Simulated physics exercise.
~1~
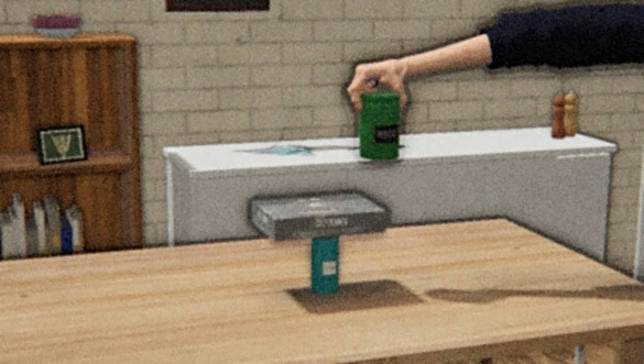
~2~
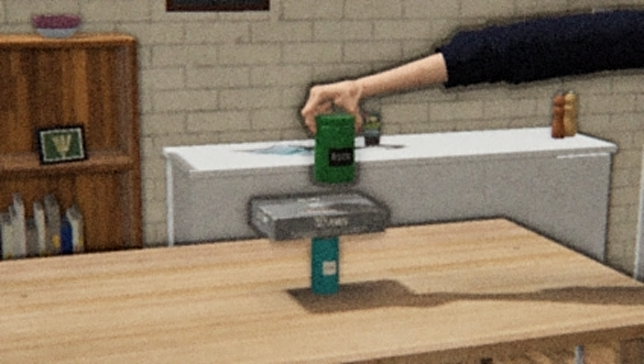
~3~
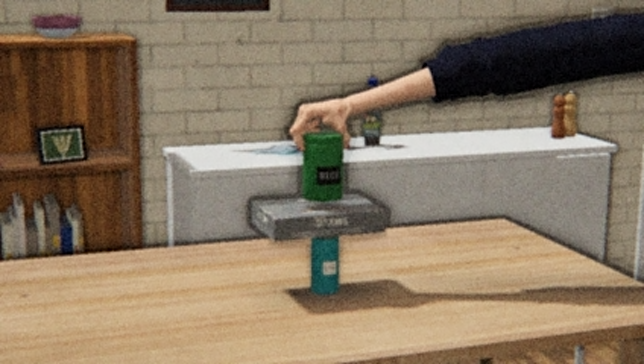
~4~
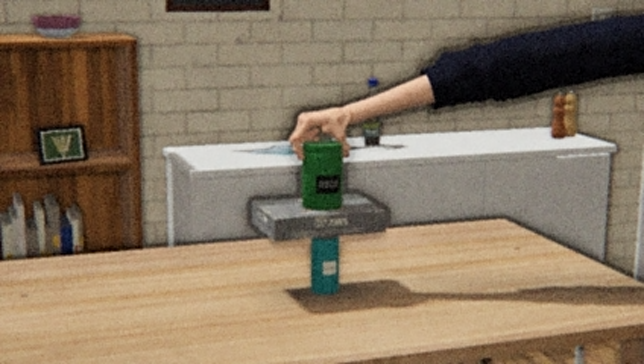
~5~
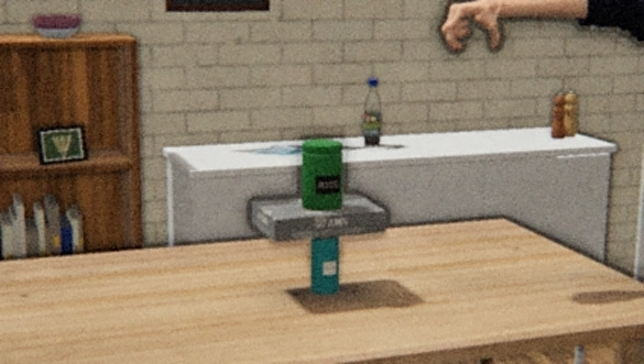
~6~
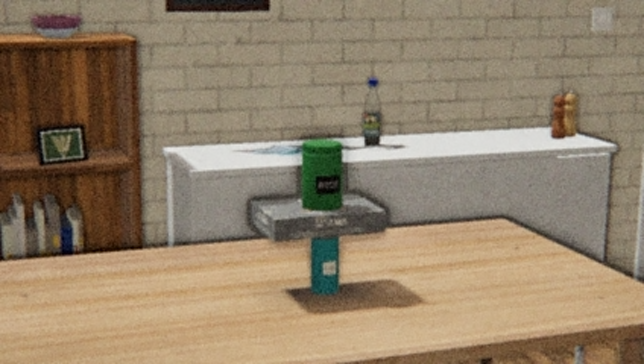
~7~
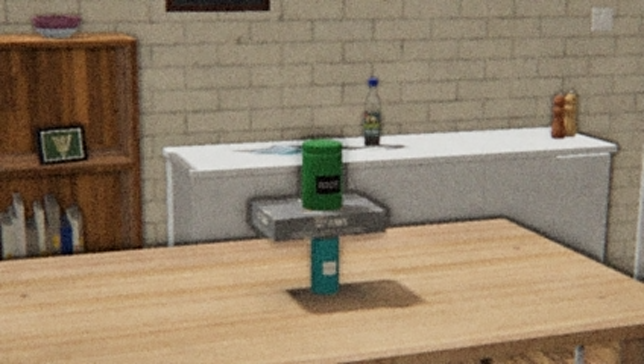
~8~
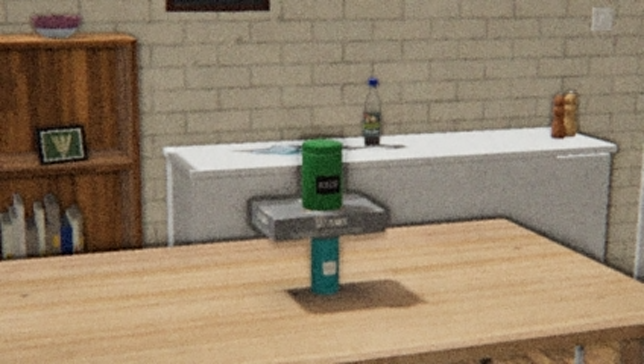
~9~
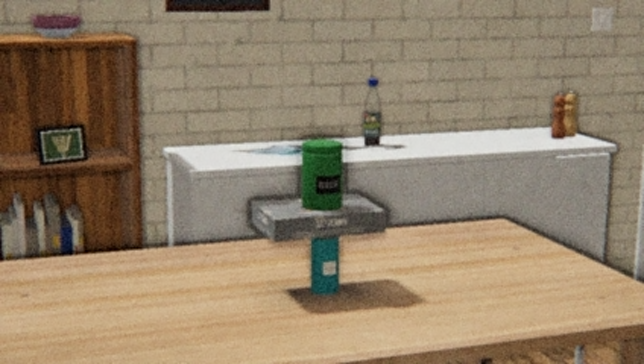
On a wooden table, a hand sets a green jar on a balanced grey packet, and everything stays up.
